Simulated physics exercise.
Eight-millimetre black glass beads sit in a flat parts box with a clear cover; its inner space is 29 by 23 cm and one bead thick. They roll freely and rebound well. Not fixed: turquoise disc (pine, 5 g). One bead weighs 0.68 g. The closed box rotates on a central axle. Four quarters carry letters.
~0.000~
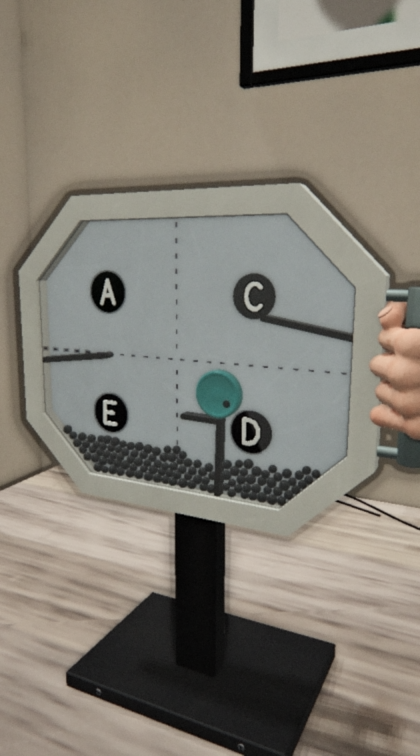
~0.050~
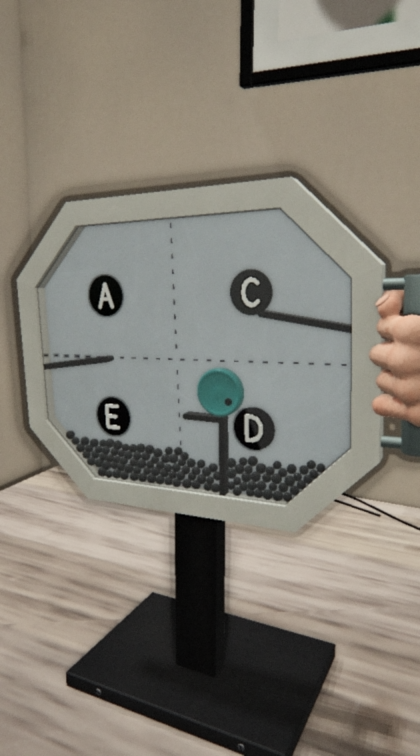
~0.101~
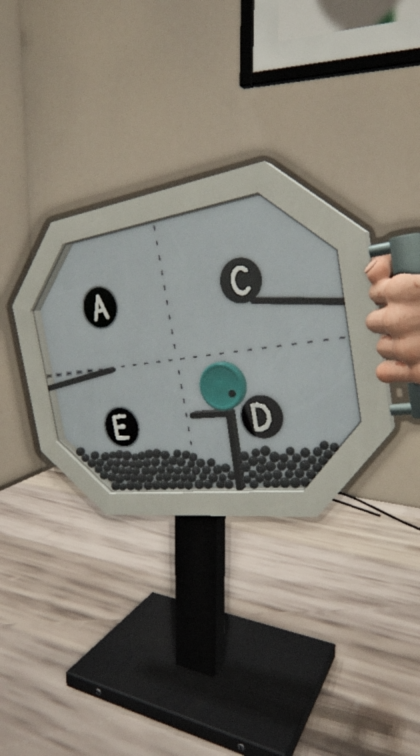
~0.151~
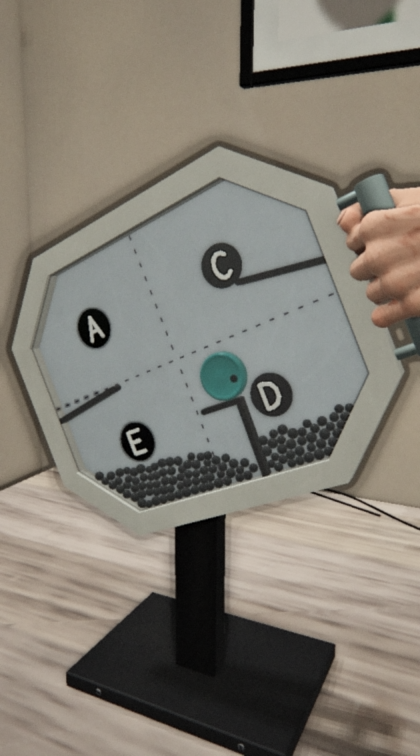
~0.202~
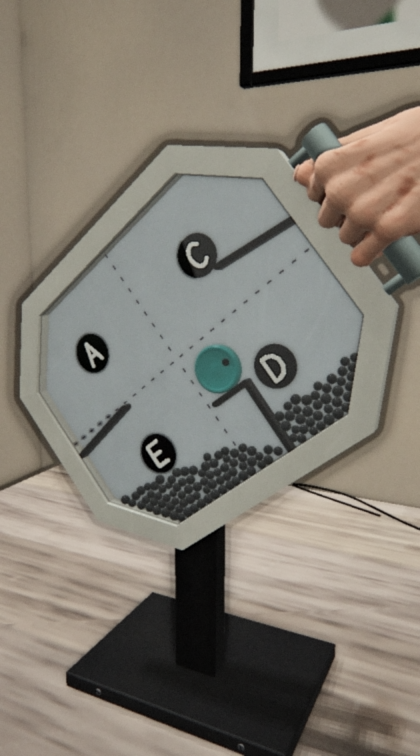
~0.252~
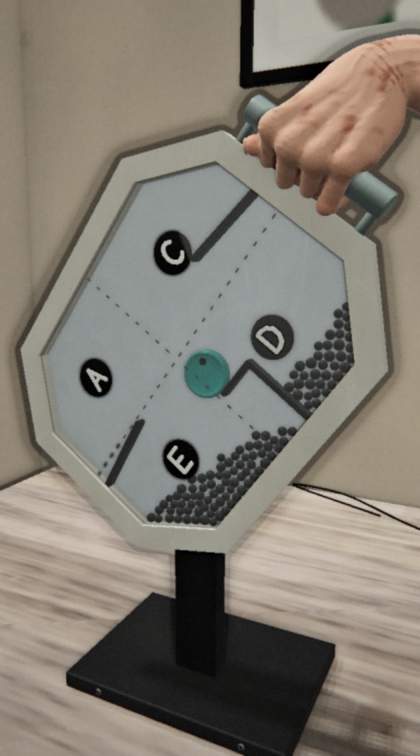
On a wooden table against a beige wall, a hand gripped the side handle of an upright eight-sided box and turned it anticlockwise, while the small dark beads inside shifted toward the right.
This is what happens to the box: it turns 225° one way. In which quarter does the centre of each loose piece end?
Turquoise disc: C.
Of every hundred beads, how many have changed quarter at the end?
Roughly 90 per cent.
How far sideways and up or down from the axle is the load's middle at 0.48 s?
Some 9 cm right and 1 cm below.
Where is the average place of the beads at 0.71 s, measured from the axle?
Some 4 cm right and 3 cm above.
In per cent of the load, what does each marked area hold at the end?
Quarter A: 0; quarter C: 65; quarter D: 35; quarter E: 0.
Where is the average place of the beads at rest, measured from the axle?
About 6 cm left and 10 cm below.
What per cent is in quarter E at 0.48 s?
Some 65 per cent.
After 0.48 s, it stands 121° anticlockwise; the beads' middle is 9 cm right of and 1 cm below the centre; D 35 %, E 65 %; turquoise disc in E.
After 0.71 s, it has come round 189° anticlockwise; the beads' middle is 4 cm right of and 3 cm above the centre; C 30 %, D 5 %, E 65 %; turquoise disc in E.
After 0.90 s, it has come round 225° anticlockwise; the beads' middle is 1 cm left of and 2 cm below the centre; A 5 %, C 45 %, D 15 %, E 40 %; turquoise disc in C.
All still by 1.9 s, it has come round 225° anticlockwise; A 0 %, C 65 %, D 35 %, E 0 %; turquoise disc in C.
